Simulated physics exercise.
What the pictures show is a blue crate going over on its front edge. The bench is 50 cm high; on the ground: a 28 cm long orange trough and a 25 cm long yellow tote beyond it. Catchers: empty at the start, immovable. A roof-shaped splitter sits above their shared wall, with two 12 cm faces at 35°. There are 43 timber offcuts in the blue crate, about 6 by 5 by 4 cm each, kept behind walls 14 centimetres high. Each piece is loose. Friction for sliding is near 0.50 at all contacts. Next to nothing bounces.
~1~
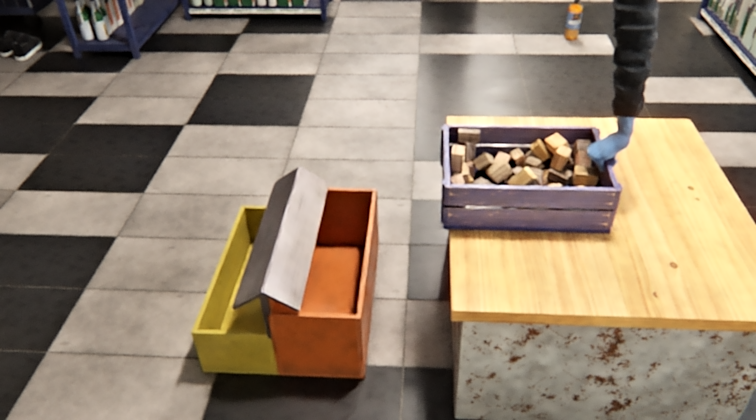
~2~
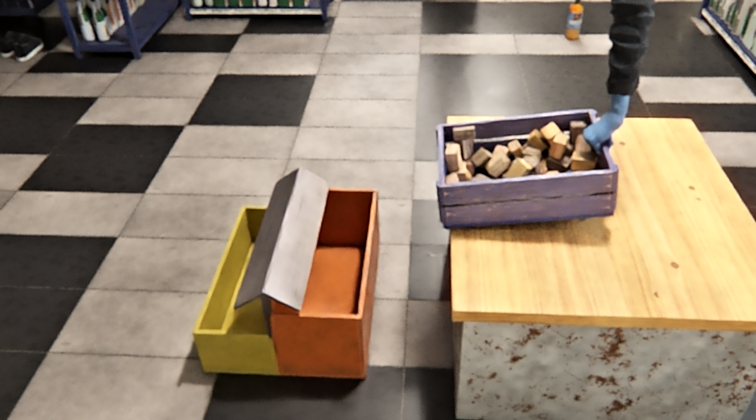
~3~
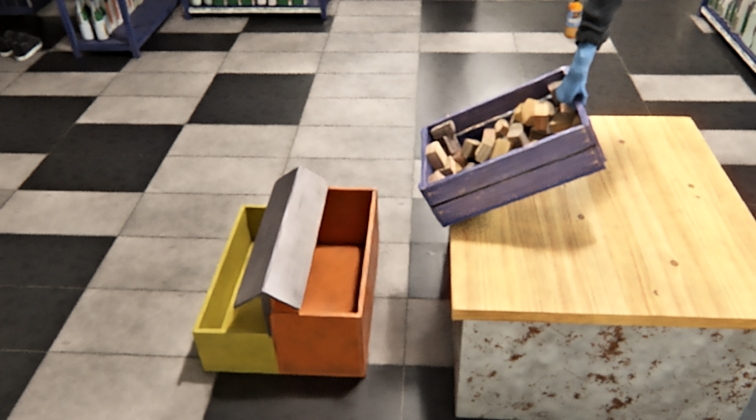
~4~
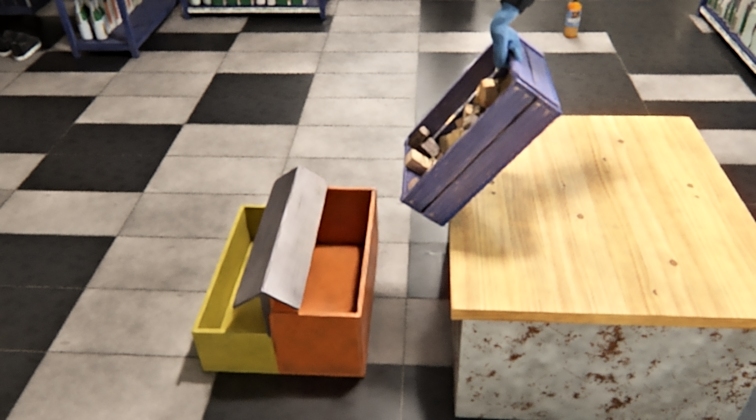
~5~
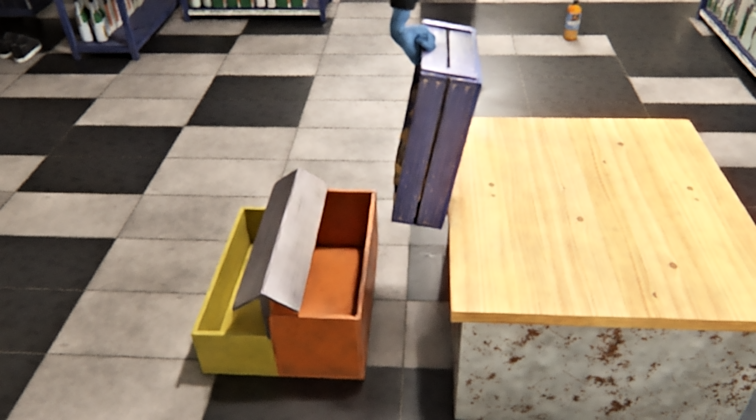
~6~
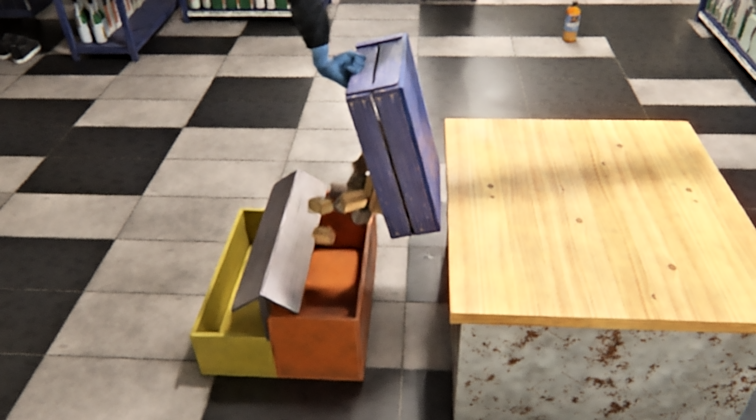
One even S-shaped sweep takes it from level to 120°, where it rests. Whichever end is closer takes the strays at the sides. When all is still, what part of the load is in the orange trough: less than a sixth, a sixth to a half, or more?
Looks like the larger part ends up there.
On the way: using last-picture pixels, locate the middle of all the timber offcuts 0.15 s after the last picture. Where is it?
Centre: About (378, 206).
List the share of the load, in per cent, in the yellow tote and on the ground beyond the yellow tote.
0 and 0 %.
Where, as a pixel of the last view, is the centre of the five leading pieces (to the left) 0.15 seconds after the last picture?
Their centre is around (320, 263).
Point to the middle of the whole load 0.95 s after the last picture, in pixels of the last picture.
Somewhere around (330, 301) in pixels.
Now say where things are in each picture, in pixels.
In the first frame (we follow the rim corner now nearest the camera), blue crate at (615, 189); orange trough at (356, 316); tilt 0°; nothing out yet.
In the second frame, blue crate at (612, 171); tilt 8°.
In the third frame, blue crate at (583, 125); tilt 27°.
In the fourth frame, blue crate at (514, 83); tilt 53°.
In the fifth frame, blue crate at (421, 77); tilt 80°.
In the sixth frame, blue crate at (347, 102); orange trough at (355, 319); tilt 103°; 11 out, the lowest offcut at (324, 235).
Then, 0.15 s after the last picture, tilt 115°; 22 still in the blue crate, 10 in the orange trough and 11 in the air.
Then, 0.34 s after the last picture, tilt 120°; 10 still in the blue crate, 25 in the orange trough, 1 on the ground short of the orange trough and 7 in the air.
Then, 0.61 s after the last picture, tilt 120°; 2 still in the blue crate, 30 in the orange trough, 5 on the ground short of the orange trough and 6 in the air.
Final count (0.95 s after the last picture), 32 in the orange trough and 11 on the ground short of the orange trough. Asked share, 32 of 43, 74 per cent.
